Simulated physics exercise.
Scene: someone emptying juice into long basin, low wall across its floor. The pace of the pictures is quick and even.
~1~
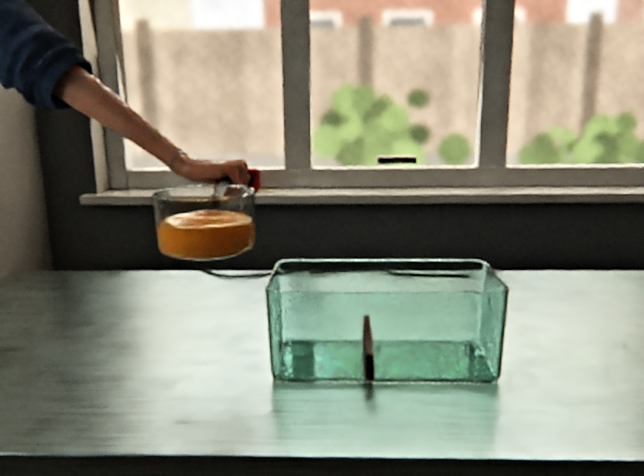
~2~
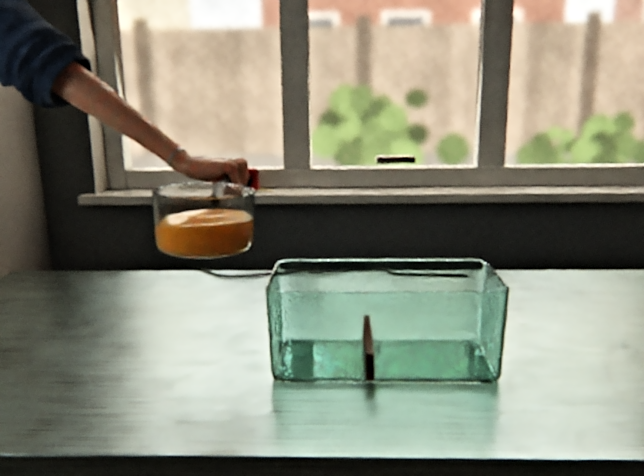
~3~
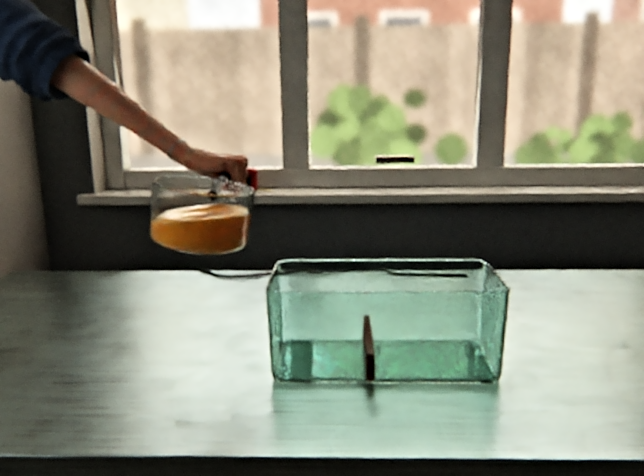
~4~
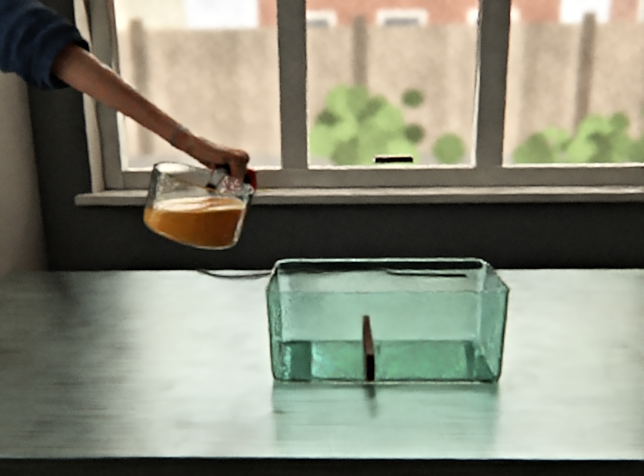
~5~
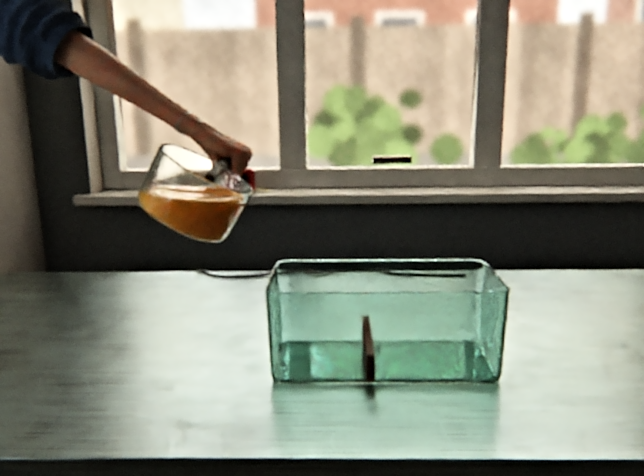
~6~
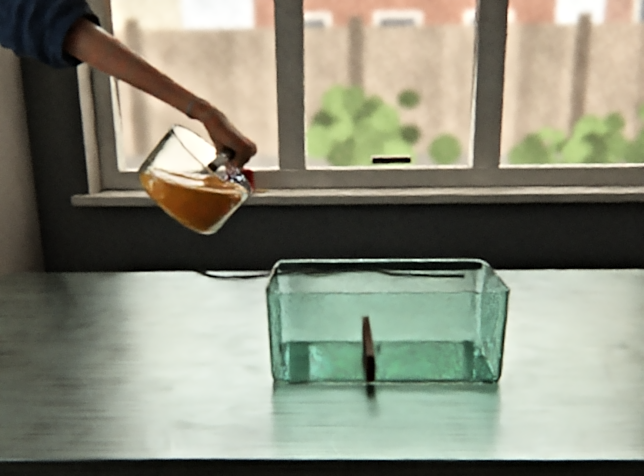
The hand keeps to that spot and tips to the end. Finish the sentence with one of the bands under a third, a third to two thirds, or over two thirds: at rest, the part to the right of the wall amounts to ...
At rest, the part to the right of the wall amounts to under a third.
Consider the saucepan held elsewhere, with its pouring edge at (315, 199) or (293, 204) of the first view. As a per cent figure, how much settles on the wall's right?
First try 75 %, second try 55 %.
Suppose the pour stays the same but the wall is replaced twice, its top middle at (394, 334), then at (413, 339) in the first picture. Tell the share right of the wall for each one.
In turn 10 and 20 in a hundred.
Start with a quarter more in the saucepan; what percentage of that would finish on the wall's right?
Roughly 15 in a hundred.
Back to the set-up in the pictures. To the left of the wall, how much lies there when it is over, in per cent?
Some 85 parts in a hundred.
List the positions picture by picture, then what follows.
It leans 0°; its right rim is at (253, 193); the juice meets the walls at (162, 219) and (253, 219); the long basin's rim runs from (272, 276) to (496, 276); the wall's top is at (368, 334), in the first picture.
It leans 2°; its right rim is at (253, 193); the juice meets the walls at (161, 219) and (252, 216), in the second picture.
It leans 8°; its right rim is at (253, 193); the juice meets the walls at (157, 214) and (249, 210), in the third picture.
It leans 18°; its right rim is at (252, 193); the juice meets the walls at (151, 205) and (247, 203), in the fourth picture.
It leans 30°; its right rim is at (251, 194); the juice meets the walls at (146, 189) and (246, 197), in the fifth picture.
It leans 43°; its right rim is at (251, 194); the juice meets the walls at (145, 169) and (249, 191), in the sixth picture.
A moment on, the saucepan is tipped on its side and 49 per cent is still to pour, 2 is left of the wall and 0 right of it.
Next, the saucepan is tipped on its side and 14 per cent is still to pour, 65 is left of the wall and 1 right of it.
Then the saucepan is tipped on its side and 5 per cent is still to pour, 80 is left of the wall and 3 right of it.
Later the saucepan is tipped on its side and 2 per cent is still to pour, 86 is left of the wall and 5 right of it.
In the end 86 per cent lies left of the wall, 7 right of it and 7 outside.
